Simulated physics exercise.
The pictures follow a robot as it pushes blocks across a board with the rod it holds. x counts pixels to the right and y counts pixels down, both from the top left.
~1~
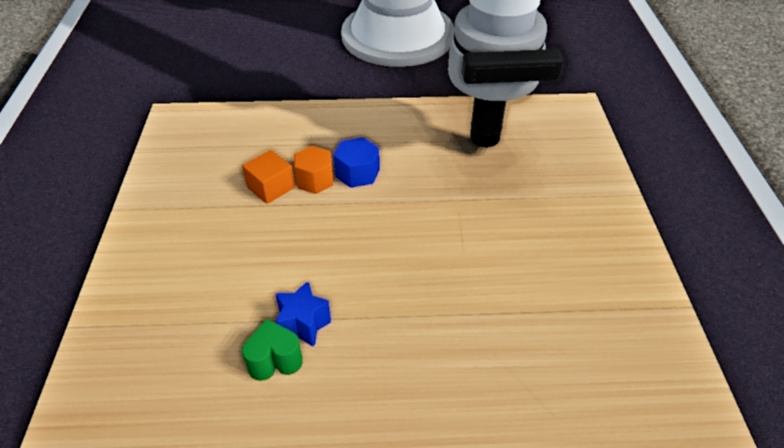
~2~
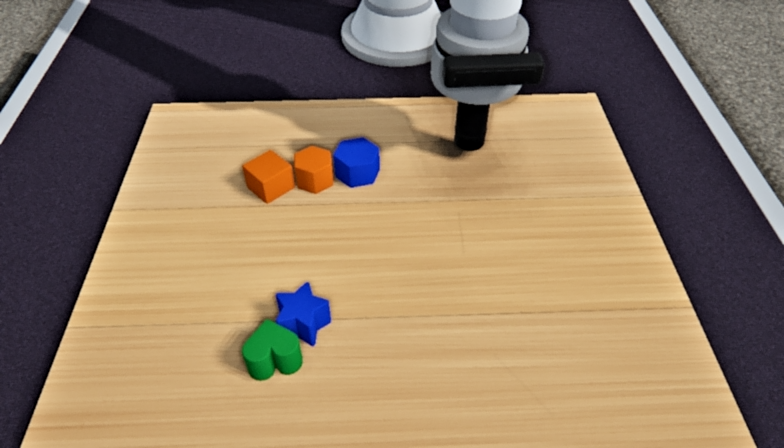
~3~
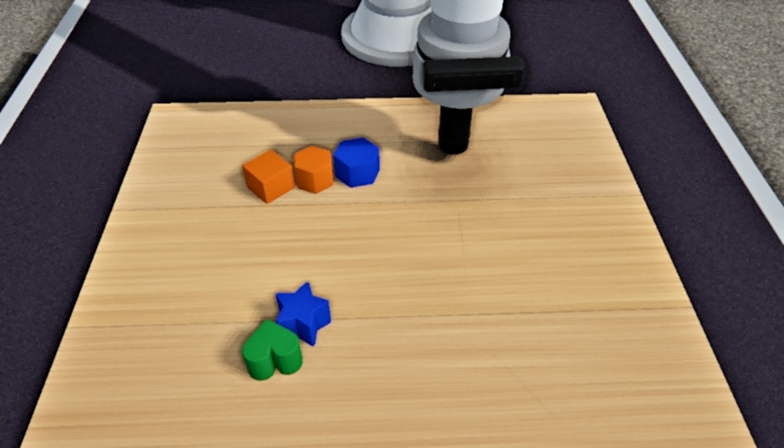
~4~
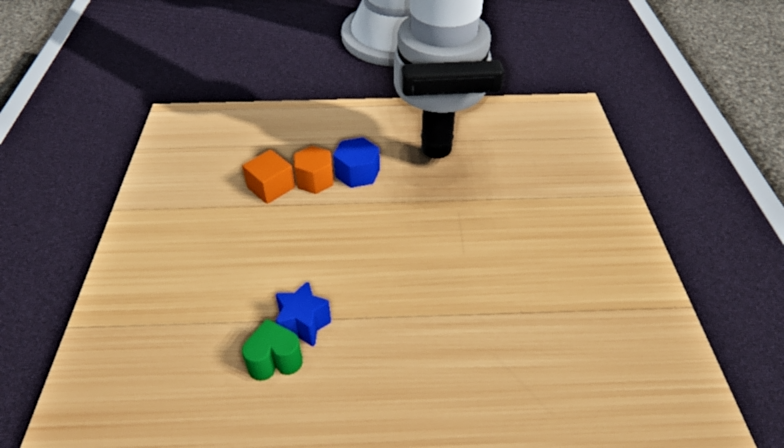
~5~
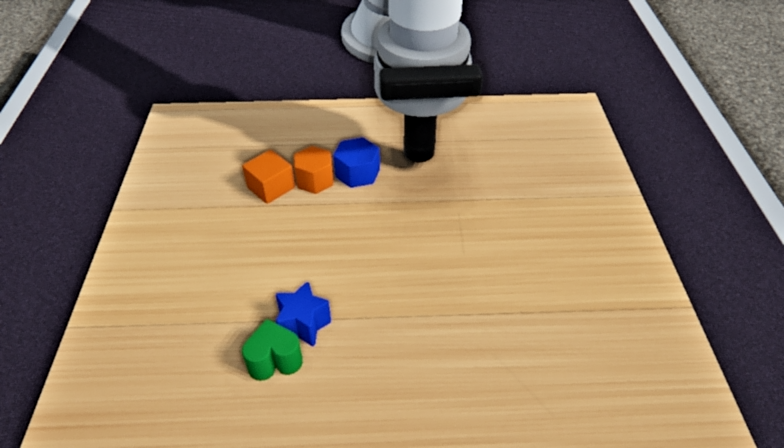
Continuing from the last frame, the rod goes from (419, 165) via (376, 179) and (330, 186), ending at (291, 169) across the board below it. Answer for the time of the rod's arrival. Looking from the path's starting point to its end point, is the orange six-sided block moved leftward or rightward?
Facing from start to end, it shifts right.
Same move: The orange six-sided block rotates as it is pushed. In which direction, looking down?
The orange six-sided block rotates counterclockwise.
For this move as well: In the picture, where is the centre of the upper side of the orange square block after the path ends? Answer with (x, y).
Around (247, 170).
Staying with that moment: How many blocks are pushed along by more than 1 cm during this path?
I reckon the push displaces three or more of the blocks by more than 1 cm.
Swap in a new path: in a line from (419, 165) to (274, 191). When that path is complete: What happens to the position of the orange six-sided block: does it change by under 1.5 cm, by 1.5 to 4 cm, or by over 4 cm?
It will move more than 4 cm.
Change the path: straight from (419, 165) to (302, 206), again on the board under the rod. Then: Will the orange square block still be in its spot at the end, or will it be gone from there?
It shifts.
What follows on the original path. One third of the way, rod (375, 168); orange square block (263, 167); orange six-sided block (301, 159), turned 25° anticlockwise; blue six-sided block (340, 150).
Two thirds of the way, rod (328, 174); orange square block (250, 169); orange six-sided block (280, 150), turned 75° anticlockwise; blue six-sided block (320, 141), turned 55° clockwise.
At the end, rod (290, 157); orange square block (247, 170), turned 15° anticlockwise; orange six-sided block (255, 143), turned 110° anticlockwise; blue six-sided block (312, 128), turned 100° clockwise.
